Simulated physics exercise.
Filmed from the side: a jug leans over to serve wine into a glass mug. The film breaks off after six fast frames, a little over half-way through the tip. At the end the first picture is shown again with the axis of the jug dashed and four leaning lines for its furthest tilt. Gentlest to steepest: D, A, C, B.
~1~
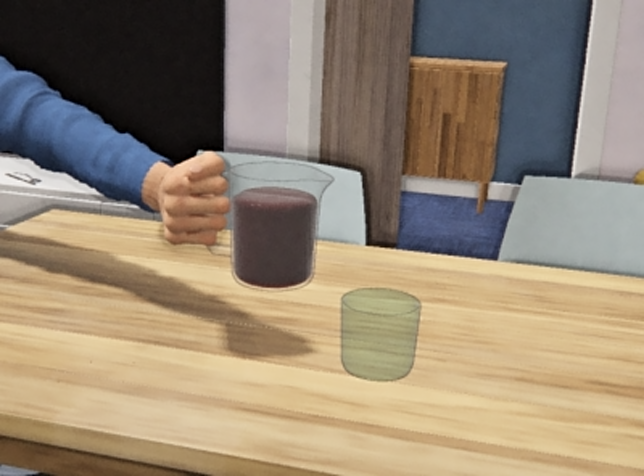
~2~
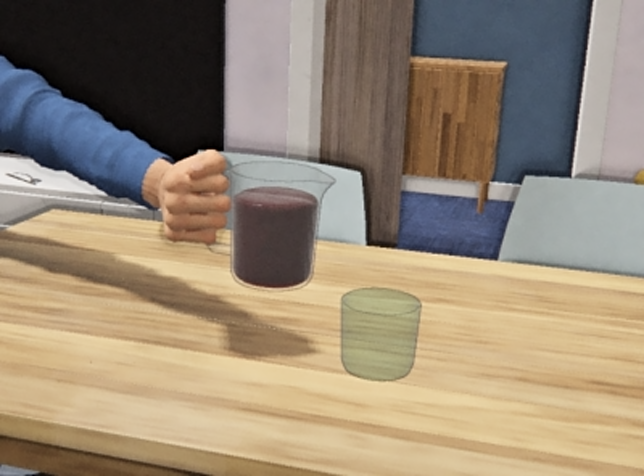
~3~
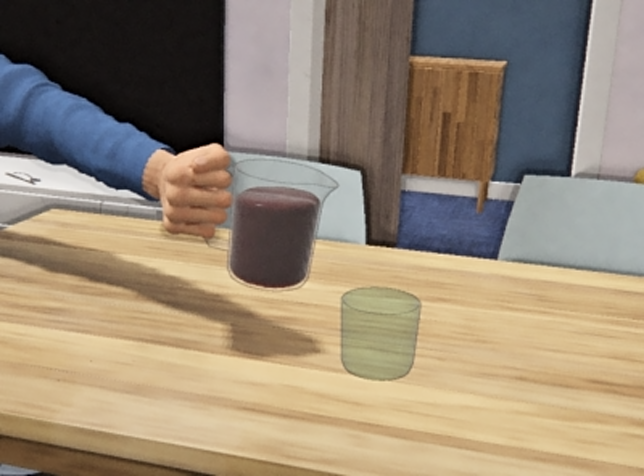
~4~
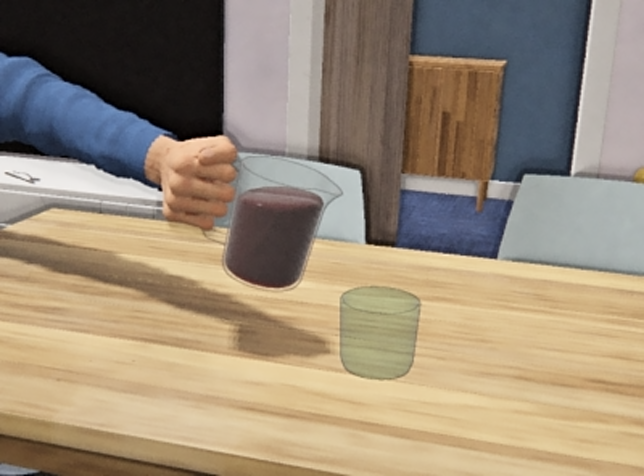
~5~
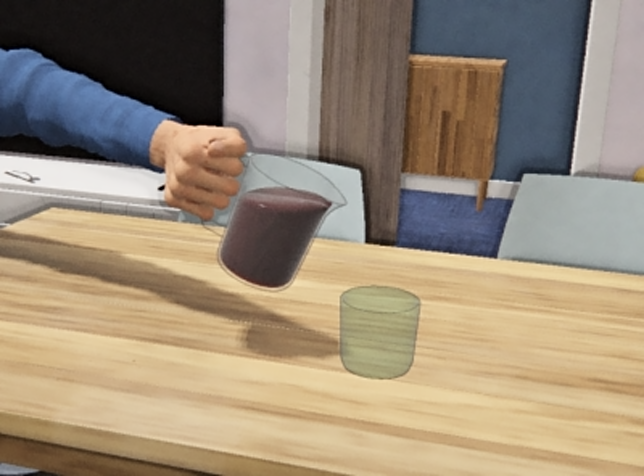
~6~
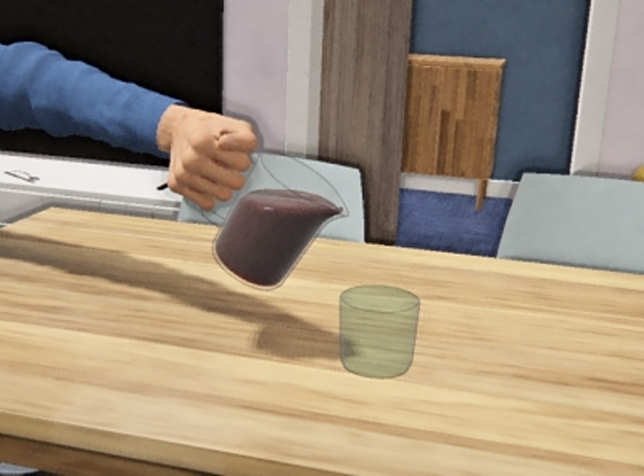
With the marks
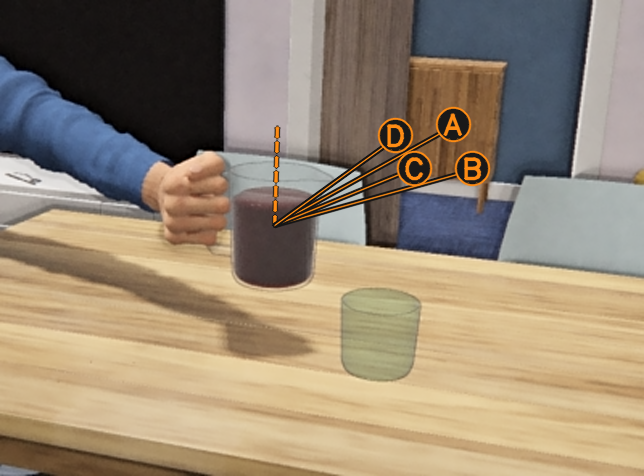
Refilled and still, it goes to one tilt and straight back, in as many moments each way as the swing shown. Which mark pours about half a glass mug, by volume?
I would pick tilt A.
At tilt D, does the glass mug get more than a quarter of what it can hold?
Yes, it does.
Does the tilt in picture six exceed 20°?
Yes, it does.
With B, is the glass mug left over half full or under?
Over.
On the marked copy, A at (439, 134); B at (456, 174); C at (398, 174); D at (382, 147).
Choosing A, the glass mug ends with about 48 % of what it can hold.
Choosing B, the glass mug ends with about 83 % of what it can hold.
Choosing C, the glass mug ends with about 65 % of what it can hold.
Choosing D, the glass mug ends with about 32 % of what it can hold.
